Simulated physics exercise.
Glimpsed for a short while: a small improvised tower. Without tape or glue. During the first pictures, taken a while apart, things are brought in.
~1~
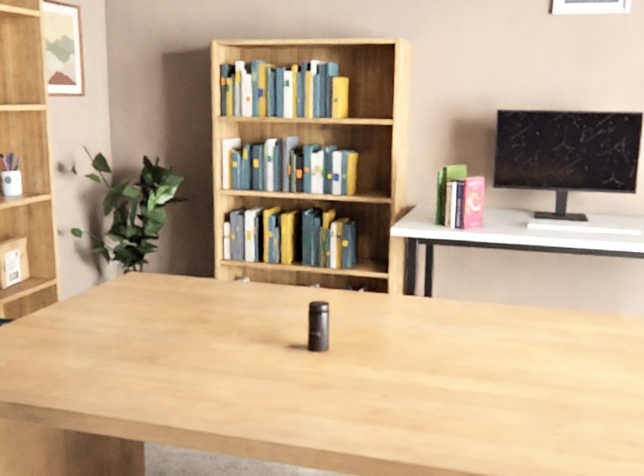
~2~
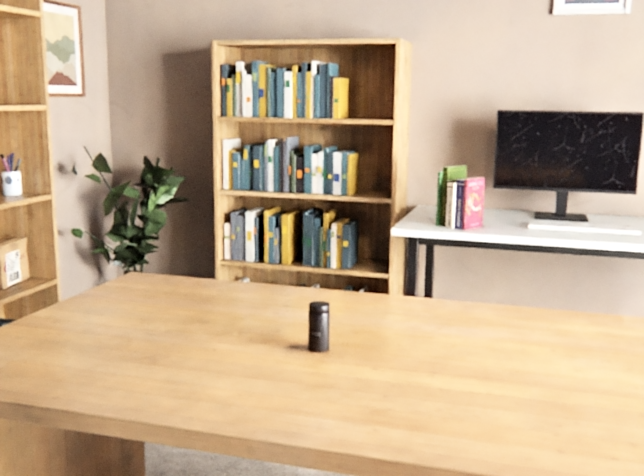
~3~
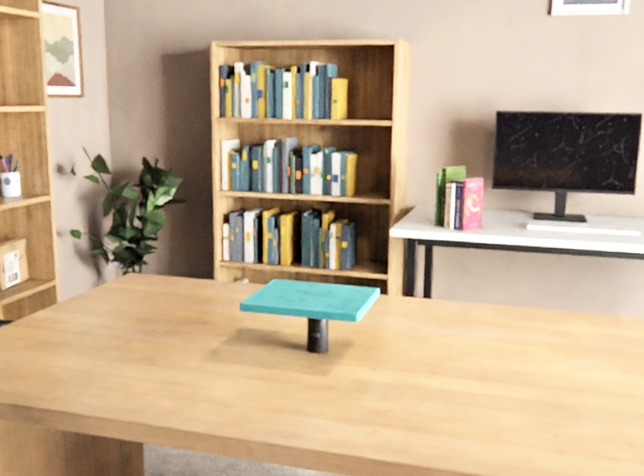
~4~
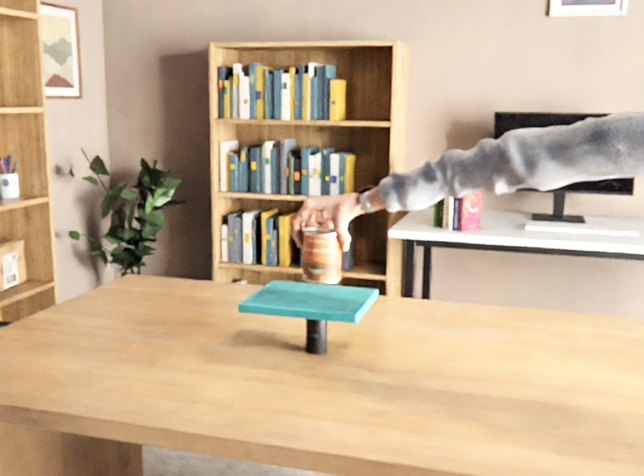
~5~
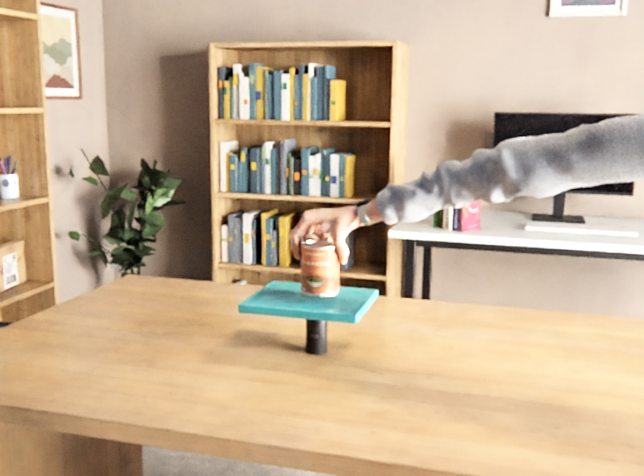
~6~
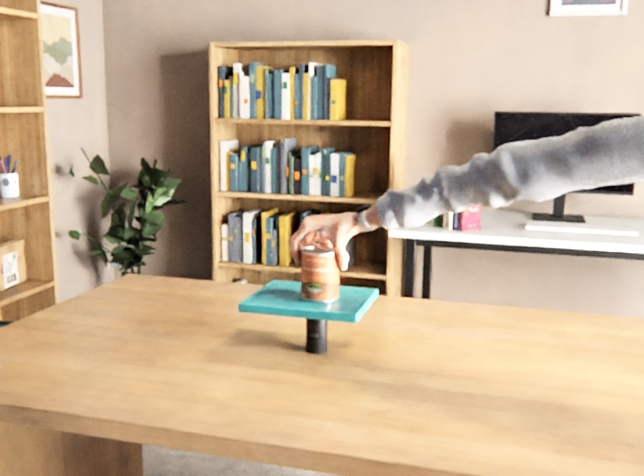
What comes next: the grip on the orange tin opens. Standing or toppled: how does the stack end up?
My guess is that nothing will drop.
Then, 0.80 s later than the last frame, all is still.
Then, 1.70 s later than the last frame, orange tin resting near (320, 274).
When it is over, all 3 as before. End places, in pixels of the last picture, orange tin near (320, 274). The stack keeps its balance.
